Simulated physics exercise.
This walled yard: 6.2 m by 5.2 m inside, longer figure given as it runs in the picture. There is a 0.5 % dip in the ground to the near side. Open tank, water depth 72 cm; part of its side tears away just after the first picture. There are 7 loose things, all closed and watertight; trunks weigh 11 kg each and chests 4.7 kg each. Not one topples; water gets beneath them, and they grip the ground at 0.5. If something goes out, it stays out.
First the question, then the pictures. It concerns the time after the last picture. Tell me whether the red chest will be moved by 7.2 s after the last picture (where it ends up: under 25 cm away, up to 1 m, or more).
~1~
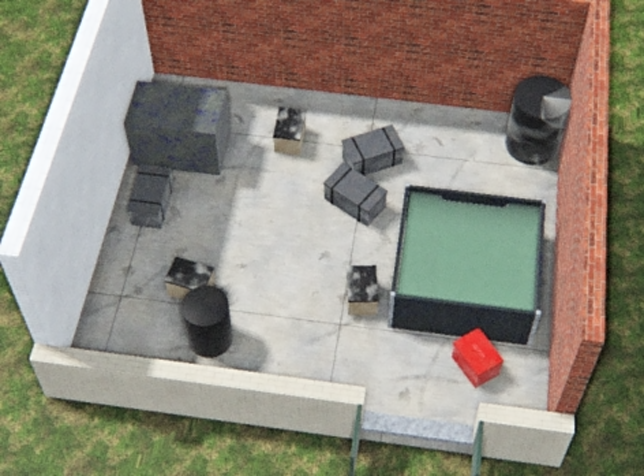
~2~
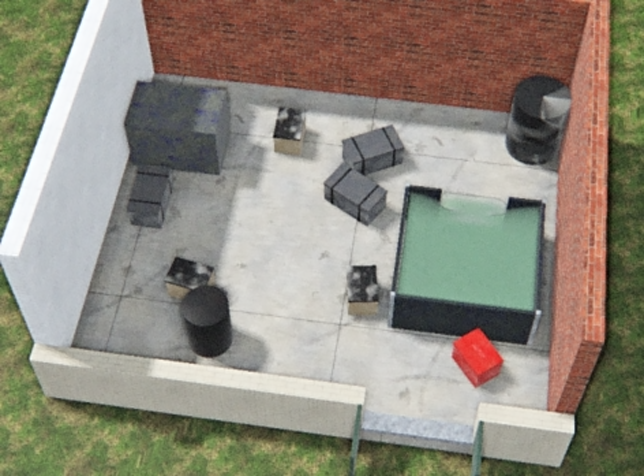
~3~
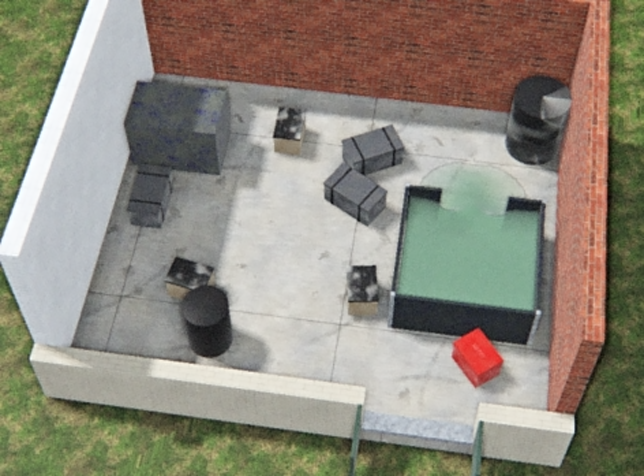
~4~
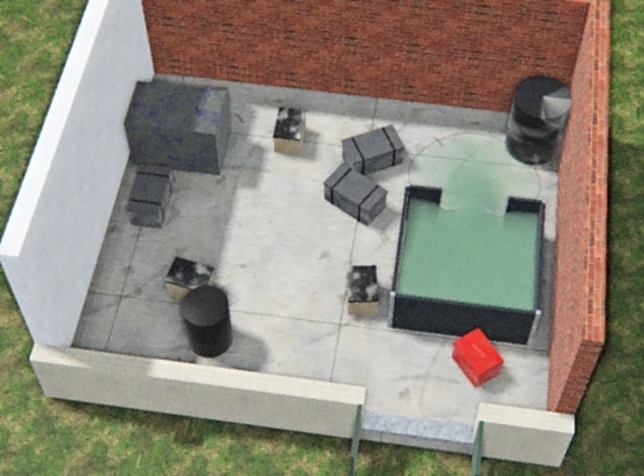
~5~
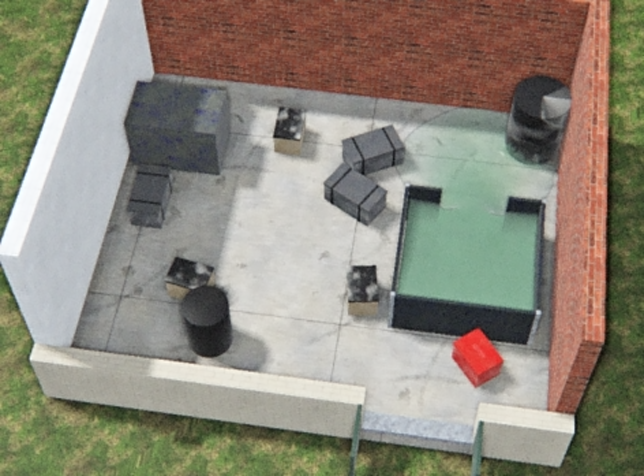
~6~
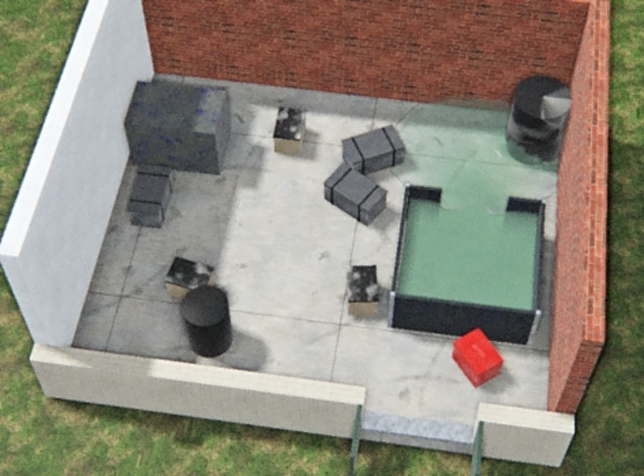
Essentially unmoved.
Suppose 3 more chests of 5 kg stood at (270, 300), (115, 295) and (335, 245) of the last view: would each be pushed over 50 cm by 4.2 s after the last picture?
In the order listed: Behind the line; behind the line; behind the line.
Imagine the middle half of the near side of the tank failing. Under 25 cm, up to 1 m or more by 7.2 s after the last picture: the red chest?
Result: Red chest displaced far.
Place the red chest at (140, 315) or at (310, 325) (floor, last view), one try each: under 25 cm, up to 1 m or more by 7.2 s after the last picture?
Spot one - it creeps some distance; spot two - it barely budges.
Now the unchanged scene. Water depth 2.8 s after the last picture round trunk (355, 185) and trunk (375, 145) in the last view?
I'd estimate 1 cm for the first and 4 cm for the second.
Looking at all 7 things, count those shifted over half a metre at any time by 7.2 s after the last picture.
By my tally, 3.
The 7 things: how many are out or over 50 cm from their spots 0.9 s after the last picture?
Count then: 0.
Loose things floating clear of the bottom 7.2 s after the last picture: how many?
The number is 3.
Then, 0.9 s after the last picture the red chest is near (479, 351), 0.0 m from its start, aground; 0 of 7 are out; 0 afloat.
Then, 2.8 s after the last picture the red chest is near (479, 351), 0.0 m from its start, aground; 0 of 7 are out; 0 afloat.
Then, 4.8 s after the last picture the red chest is near (479, 351), 0.0 m from its start, aground; 0 of 7 are out; 2 afloat.
Then, 7.2 s after the last picture the red chest is near (479, 351), 0.0 m from its start, aground; 0 of 7 are out; 3 afloat.
